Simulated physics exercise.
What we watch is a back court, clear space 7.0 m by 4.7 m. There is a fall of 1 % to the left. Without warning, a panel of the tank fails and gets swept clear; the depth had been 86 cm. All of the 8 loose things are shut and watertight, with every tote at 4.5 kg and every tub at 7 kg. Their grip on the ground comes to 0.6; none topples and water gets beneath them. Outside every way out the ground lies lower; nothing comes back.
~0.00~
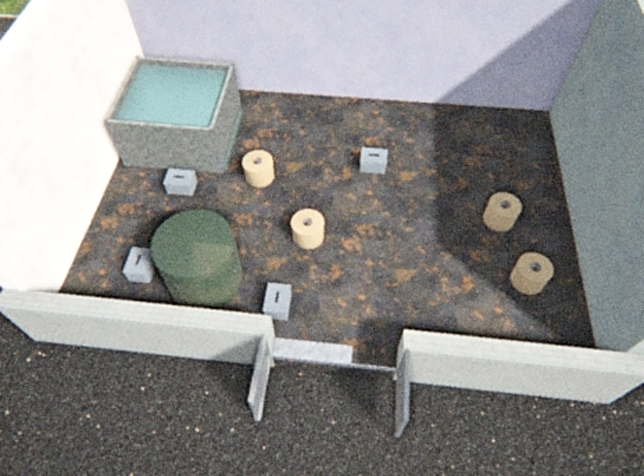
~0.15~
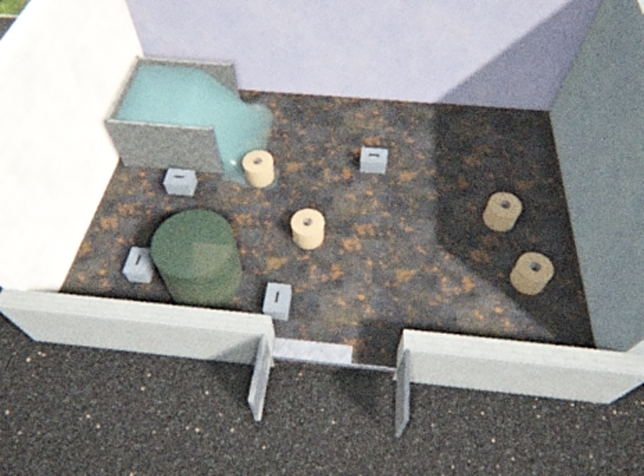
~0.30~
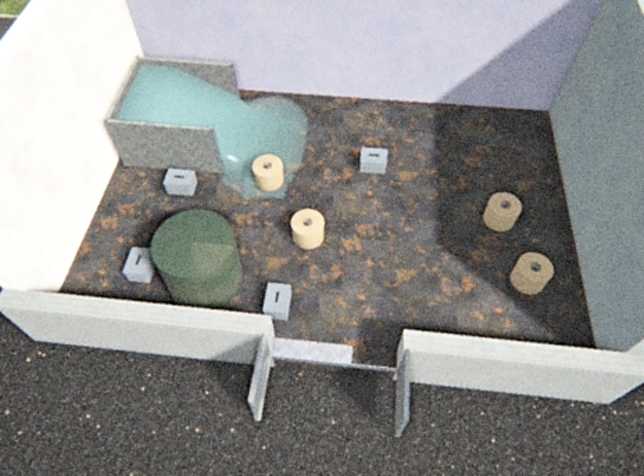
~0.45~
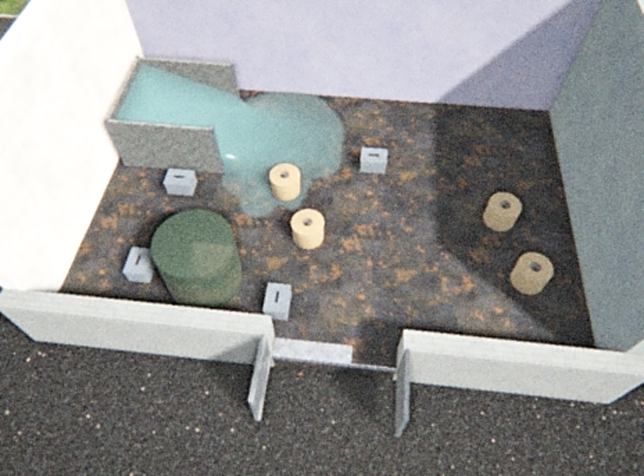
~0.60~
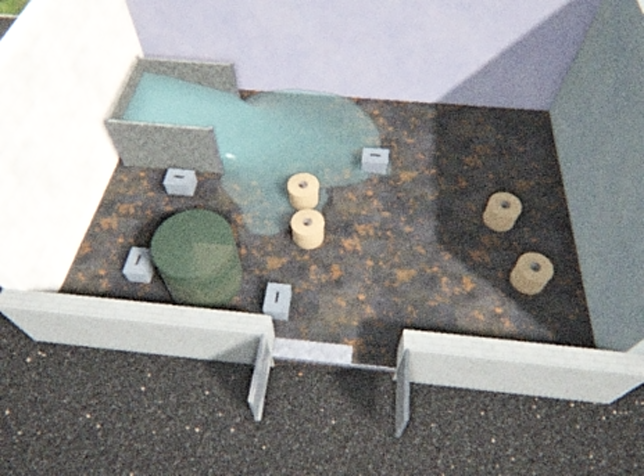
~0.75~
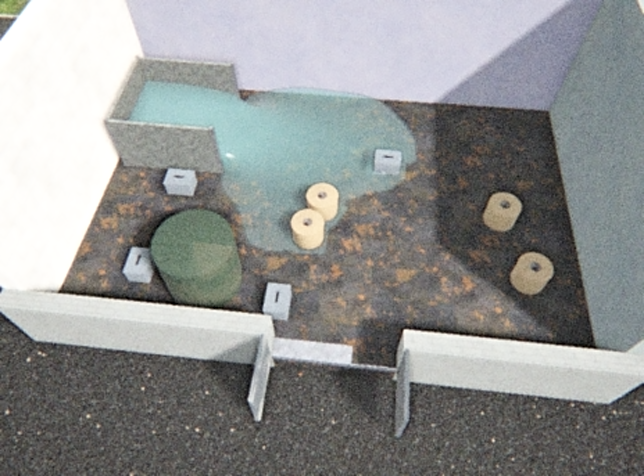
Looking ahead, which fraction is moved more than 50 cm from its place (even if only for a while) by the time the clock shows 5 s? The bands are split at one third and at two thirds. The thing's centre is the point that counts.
A third to two thirds.
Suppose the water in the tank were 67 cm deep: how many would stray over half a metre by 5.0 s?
That would make 5 of them.
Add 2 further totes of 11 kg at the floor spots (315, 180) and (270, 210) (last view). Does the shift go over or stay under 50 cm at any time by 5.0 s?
Result, in sequence: Exceeded / not exceeded.
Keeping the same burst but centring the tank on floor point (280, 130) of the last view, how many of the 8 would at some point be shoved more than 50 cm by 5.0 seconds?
So the tally would be 4.
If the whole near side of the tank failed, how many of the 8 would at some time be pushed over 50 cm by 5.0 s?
Then it comes to 7 of them.
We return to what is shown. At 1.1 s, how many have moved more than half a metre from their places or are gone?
Tally at that time: 2.
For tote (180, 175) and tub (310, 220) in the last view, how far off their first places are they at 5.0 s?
In turn: 0 cm, washed out.
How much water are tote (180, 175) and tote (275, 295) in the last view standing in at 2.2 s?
Depth approx. 0 cm / 1 cm.
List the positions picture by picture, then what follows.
The first frame shows a tub at (258, 161), on the bottom; a tote at (374, 155), on the bottom; 2.1 m2 under water; 0 of 8 have shifted.
The second frame shows a tub at (258, 161), on the bottom; a tote at (374, 155), on the bottom; water covers 3.1 m2; 0 of 8 have shifted.
The third frame shows a tub at (268, 166) rests on the ground, 18 cm from its start; a tote at (374, 155) rests on the ground; water covers 4.3 m2; 1 of 8 have shifted.
The fourth frame shows a tub at (285, 175), on the bottom, 51 cm from its start; a tote at (374, 155) rests on the ground; 5.9 m2 under water; 1 of 8 have shifted.
The fifth frame shows a tub at (303, 185) rests on the ground, 84 cm from its start; a tote at (375, 156), on the bottom; 7.6 m2 under water; 1 of 8 have shifted.
The sixth frame shows a tub at (323, 195), on the bottom, 119 cm from its start; a tote at (388, 157), on the bottom, 22 cm from its start; 9.3 m2 under water; 2 of 8 have shifted.
After 1.1 s 2 of 8 are over 50 cm from their spots; 0 afloat.
After 2.2 s 4 of 8 are over 50 cm from their spots; 2 afloat.
After 3.5 s 5 of 8 are over 50 cm from their spots; 4 afloat.
After 5.0 s 4 of 8 are over 50 cm from their spots, and 5 have been at some point; 4 afloat.
